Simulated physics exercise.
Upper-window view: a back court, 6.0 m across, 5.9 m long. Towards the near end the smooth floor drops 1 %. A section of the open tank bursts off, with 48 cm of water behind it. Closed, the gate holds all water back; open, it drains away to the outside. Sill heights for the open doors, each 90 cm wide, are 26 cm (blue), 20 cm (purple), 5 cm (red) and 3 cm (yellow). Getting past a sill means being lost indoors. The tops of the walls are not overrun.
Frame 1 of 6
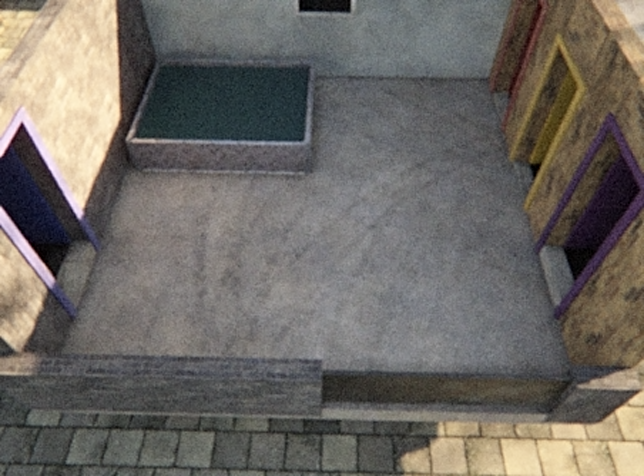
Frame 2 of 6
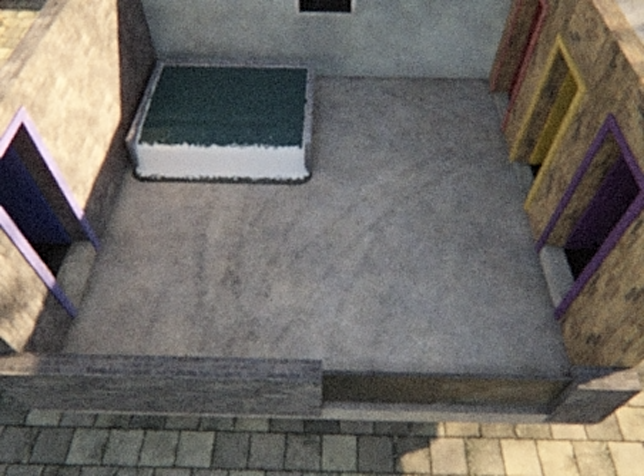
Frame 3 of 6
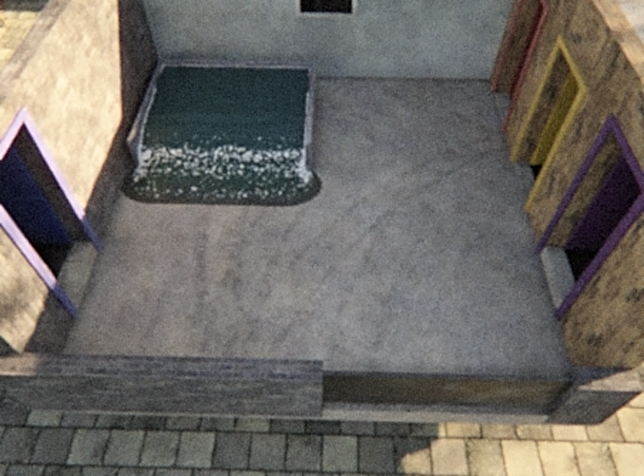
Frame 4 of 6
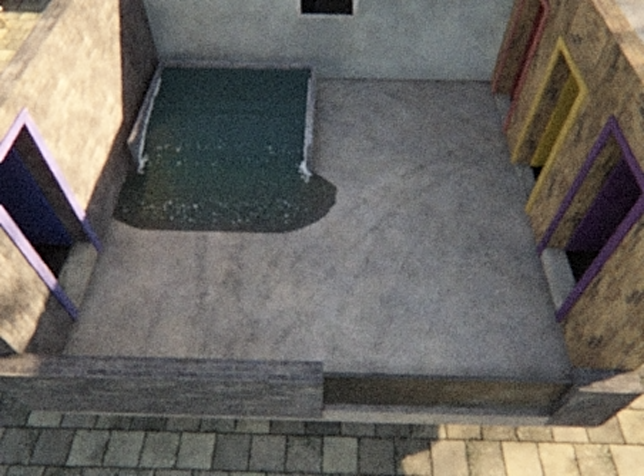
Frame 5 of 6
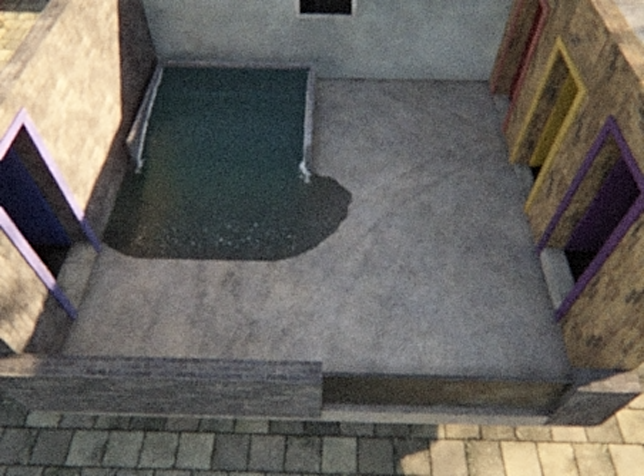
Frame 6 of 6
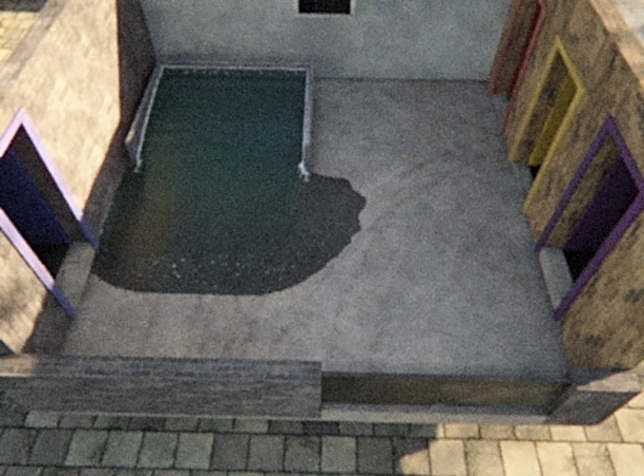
To begin with, dark water lies still in a raised open tank in the back left corner of a walled court with coloured doorways. The tank's near side bursts away in a white rush, and water pours onto the grey floor, spreading towards the viewer and bulging out to the right.
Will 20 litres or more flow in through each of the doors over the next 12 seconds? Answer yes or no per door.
Blue door: No, purple door: No, red door: Yes, yellow door: Yes.
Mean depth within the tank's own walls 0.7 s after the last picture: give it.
I'd put the average depth near 26 cm.
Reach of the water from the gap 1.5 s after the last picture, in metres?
Roughly 4.6 m.
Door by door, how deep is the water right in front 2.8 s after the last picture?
Blue 22 cm, purple 1 cm, red 0 cm, yellow 0 cm.
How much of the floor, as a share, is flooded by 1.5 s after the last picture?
Covered: Roughly 45 per cent.
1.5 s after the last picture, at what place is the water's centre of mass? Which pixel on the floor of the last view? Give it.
(218, 223).
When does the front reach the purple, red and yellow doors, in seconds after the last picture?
Door times: Purple 2.8 s / red 4.5 s / yellow 3.6 s.
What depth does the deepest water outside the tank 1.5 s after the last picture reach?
Max depth: About 40 centimetres.
Then, 0.7 s after the last picture water covers 40 % of the floor and is deepest (28 cm) near (177, 385); blue door 10 cm at the sill, 0 L in, purple door not reached, red door not reached, yellow door not reached.
Then, 1.5 s after the last picture water covers 45 % of the floor and is deepest (40 cm) near (51, 382); blue door 13 cm at the sill, 0 L in, purple door not reached, red door not reached, yellow door not reached.
Then, 2.8 s after the last picture water covers 50 % of the floor and is deepest (28 cm) near (575, 395); blue door 22 cm at the sill, 0 L in, purple door not reached, red door not reached, yellow door not reached.
Then, 6.3 s after the last picture water covers 90 % of the floor and is deepest (16 cm) near (559, 395); blue door 8 cm at the sill, 0 L in, purple door 15 cm at the sill, 0 L in, red door 5 cm at the sill, 0 L in, yellow door 8 cm at the sill, 18 L in.
Then, 11.3 s after the last picture water covers 100 % of the floor and is deepest (14 cm) near (170, 78); blue door 4 cm at the sill, 0 L in, purple door 7 cm at the sill, 0 L in, red door 8 cm at the sill, 36 L in, yellow door 6 cm at the sill, 62 L in.
